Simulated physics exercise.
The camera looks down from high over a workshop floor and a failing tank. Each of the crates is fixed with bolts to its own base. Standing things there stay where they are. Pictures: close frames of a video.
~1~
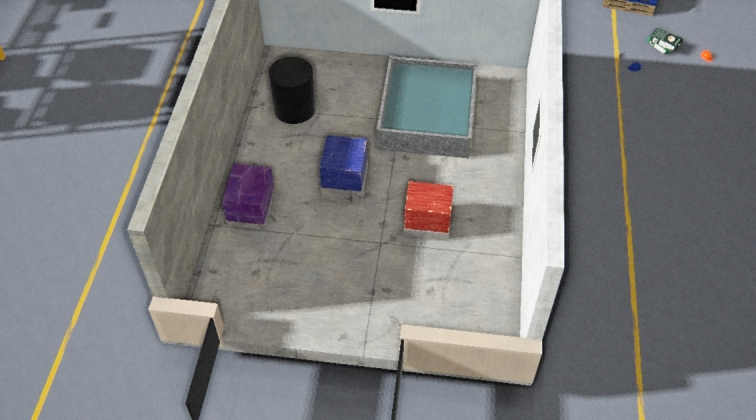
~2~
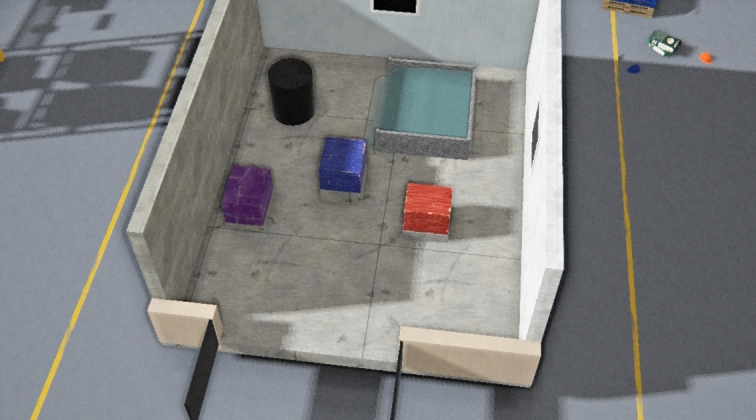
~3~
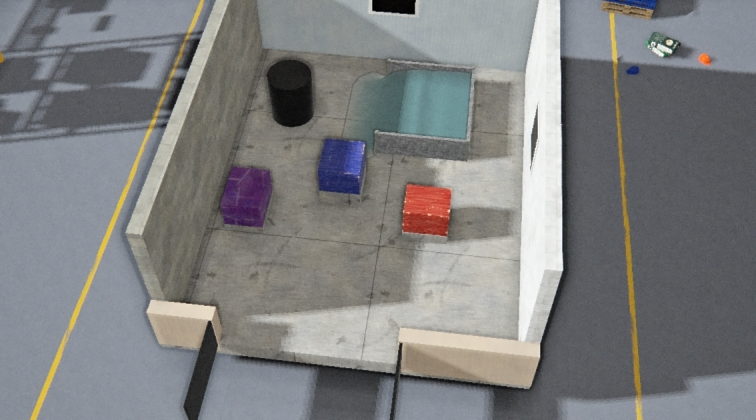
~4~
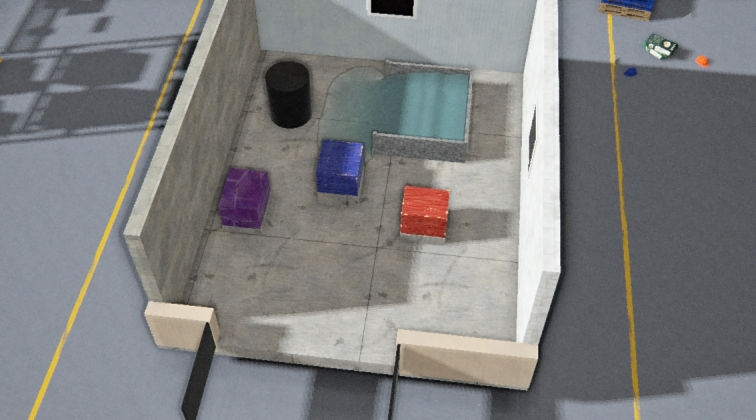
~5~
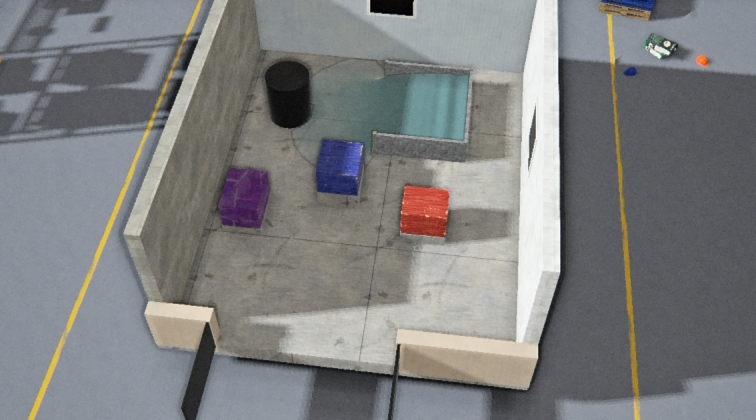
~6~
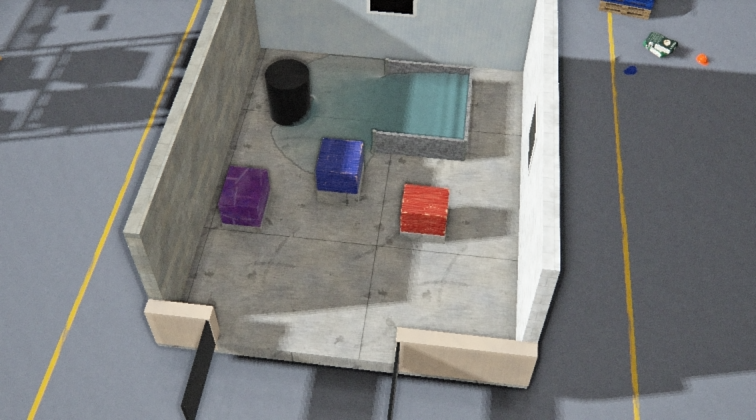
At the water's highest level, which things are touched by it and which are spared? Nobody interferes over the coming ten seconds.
Going through them: The red crate is spared; the purple crate is touched; the blue crate is spared.
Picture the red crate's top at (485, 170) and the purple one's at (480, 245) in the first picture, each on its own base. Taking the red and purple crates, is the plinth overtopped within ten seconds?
Red: Not reached; purple: Not reached.
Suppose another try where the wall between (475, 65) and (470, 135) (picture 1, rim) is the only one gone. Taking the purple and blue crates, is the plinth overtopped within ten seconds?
Purple stays untouched; blue stays untouched.
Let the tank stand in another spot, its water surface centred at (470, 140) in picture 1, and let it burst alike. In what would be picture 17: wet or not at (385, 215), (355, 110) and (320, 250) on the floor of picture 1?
One after the other: Under water, under water, flooded.
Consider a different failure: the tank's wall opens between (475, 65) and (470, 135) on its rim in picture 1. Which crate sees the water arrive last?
The crate marked purple.
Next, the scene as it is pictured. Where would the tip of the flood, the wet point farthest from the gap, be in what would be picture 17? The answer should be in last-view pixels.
Roughly at (196, 254).
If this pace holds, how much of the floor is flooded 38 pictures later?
About 65 per cent.
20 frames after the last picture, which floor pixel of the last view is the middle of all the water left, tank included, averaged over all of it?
About (309, 125) in the last view.
A moment on, water covers 25 % of the floor; the red crate not reached, the purple crate not reached, the blue crate water round its plinth.
Next, water covers 30 % of the floor; the red crate not reached, the purple crate water round its plinth, the blue crate water round its plinth.
Then, water covers 40 % of the floor; the red crate not reached, the purple crate water round its plinth, the blue crate water round its plinth.
Later, water covers 65 % of the floor; the red crate water round its plinth, the purple crate water round its plinth, the blue crate water round its plinth.
In the end, water covers 85 % of the floor; the red crate stayed above the water, the purple crate was topped, the blue crate stayed above the water.
